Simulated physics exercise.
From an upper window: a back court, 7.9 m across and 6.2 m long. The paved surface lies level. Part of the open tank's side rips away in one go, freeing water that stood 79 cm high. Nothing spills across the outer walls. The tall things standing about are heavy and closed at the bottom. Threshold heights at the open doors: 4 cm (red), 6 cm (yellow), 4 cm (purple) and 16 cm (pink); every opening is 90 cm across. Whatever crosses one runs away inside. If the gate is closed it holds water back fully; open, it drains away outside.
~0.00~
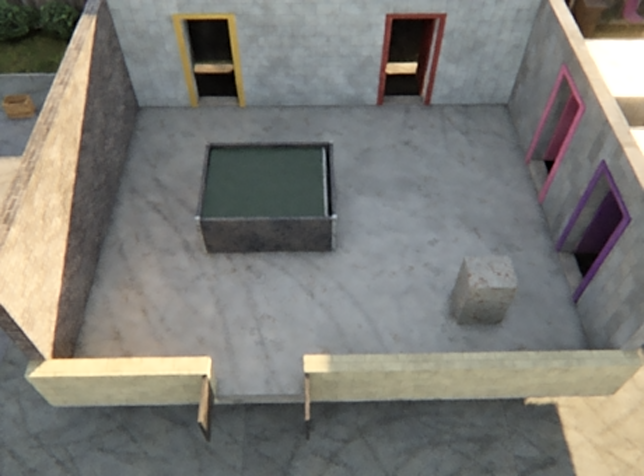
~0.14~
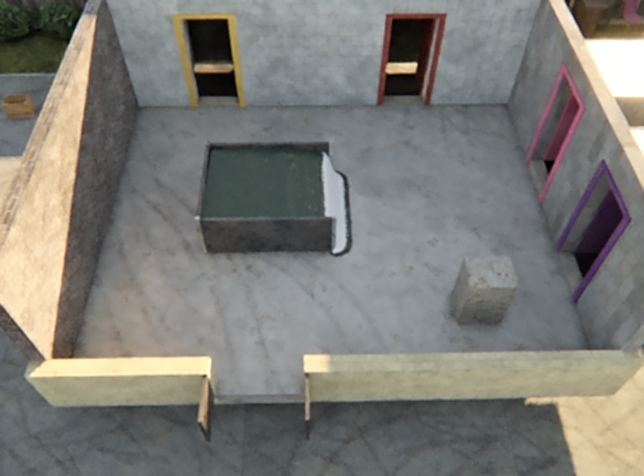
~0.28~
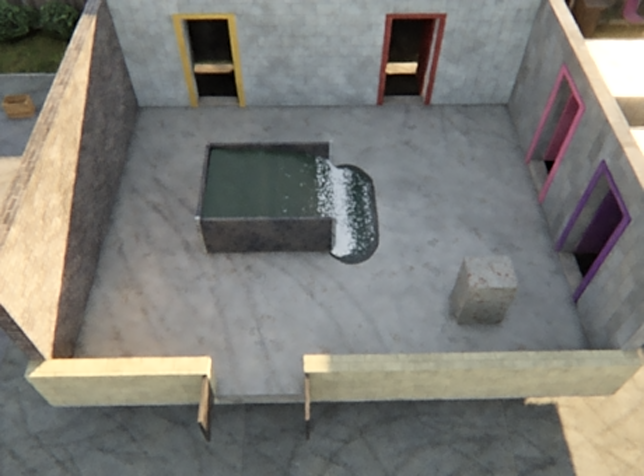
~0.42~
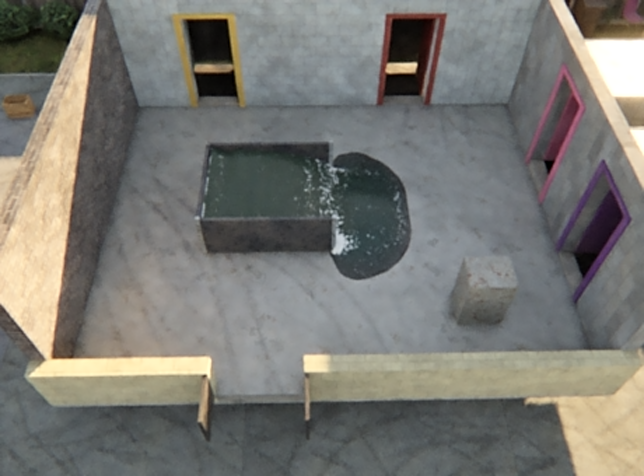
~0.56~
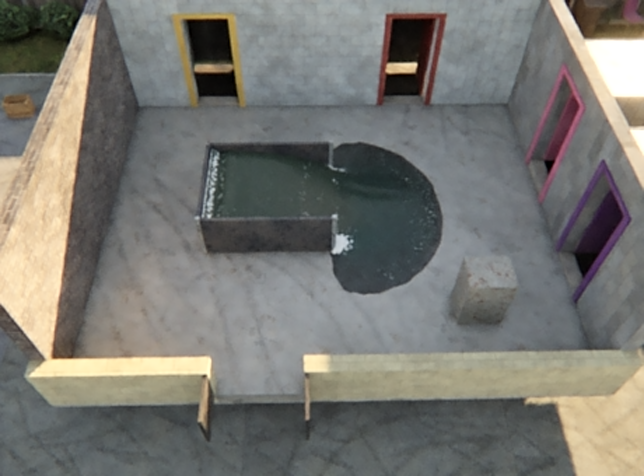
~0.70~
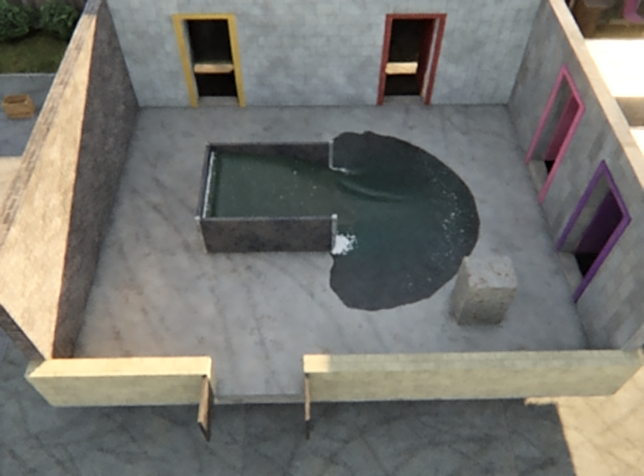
We see a walled court from above, with an open tank of dark water; its right side gives way, and water pours out in white froth, then spreads across the grey paving in a widening rounded pool reaching a stone block.
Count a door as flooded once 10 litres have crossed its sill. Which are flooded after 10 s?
Door by door: At the red door it passes the limit; at the yellow door it stays under the limit; at the purple door it goes over the limit; at the pink door it goes over the limit.
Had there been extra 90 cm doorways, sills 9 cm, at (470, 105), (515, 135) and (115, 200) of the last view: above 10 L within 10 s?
In that order: Past it, past it, below.
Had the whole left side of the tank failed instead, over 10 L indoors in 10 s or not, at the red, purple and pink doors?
Against that limit: Red below, purple over, pink under.
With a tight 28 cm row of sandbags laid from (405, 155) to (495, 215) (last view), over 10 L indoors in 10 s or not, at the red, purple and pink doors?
Against that limit: Red above, purple over, pink under.
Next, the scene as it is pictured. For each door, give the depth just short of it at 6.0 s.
Depths in cm: Red 7, yellow 2, purple 10, pink 9.
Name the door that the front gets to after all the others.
The yellow one.
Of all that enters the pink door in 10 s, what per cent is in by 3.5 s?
Some 95 per cent by then.
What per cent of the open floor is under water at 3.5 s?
Some 45 per cent of it.
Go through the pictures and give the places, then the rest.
In the first picture, still water, 79 cm deep, in the open tank at (268, 182).
In the second picture, water pours out at (330, 202) and has run 1.0 m, to a hidden place; typically 10 cm deep outside, 79 cm at the open tank's back.
In the third picture, the front is at (350, 169), 1.2 m from the gap at (330, 203); 1.4 m2 of floor is under water; 79 cm left at the back of the open tank.
In the fourth picture, water pours out at (330, 204) and has run 1.5 m, to (368, 160); typically 10 cm deep outside, 76 cm at the open tank's back.
In the fifth picture, the front is at (437, 238), 2.0 m from the gap at (330, 204); 5.1 m2 of floor is under water; 68 cm left at the back of the open tank.
In the sixth picture, water pours out at (330, 205) and has run 2.6 m, to (475, 227); typically 6 cm deep outside, 67 cm at the open tank's back.
After 1.4 s water covers 40 % of the floor and is deepest (30 cm) near (340, 218); red door not reached, yellow door not reached, purple door 10 cm at the sill, 4 L in, pink door 27 cm at the sill, 12 L in.
After 2.2 s water covers 45 % of the floor and is deepest (42 cm) near (502, 107); red door 7 cm at the sill, 2 L in, yellow door not reached, purple door 25 cm at the sill, 91 L in, pink door 32 cm at the sill, 75 L in.
After 3.5 s water covers 45 % of the floor and is deepest (27 cm) near (586, 361); red door 8 cm at the sill, 10 L in, yellow door not reached, purple door 19 cm at the sill, 259 L in, pink door 20 cm at the sill, 139 L in.
After 6.0 s water covers 70 % of the floor and is deepest (12 cm) near (572, 320); red door 7 cm at the sill, 45 L in, yellow door 2 cm at the sill, 0 L in, purple door 10 cm at the sill, 366 L in, pink door 9 cm at the sill, 146 L in.
After 10.0 s water covers 95 % of the floor and is deepest (10 cm) near (136, 121); red door 5 cm at the sill, 54 L in, yellow door 3 cm at the sill, 0 L in, purple door 7 cm at the sill, 411 L in, pink door 6 cm at the sill, 146 L in.
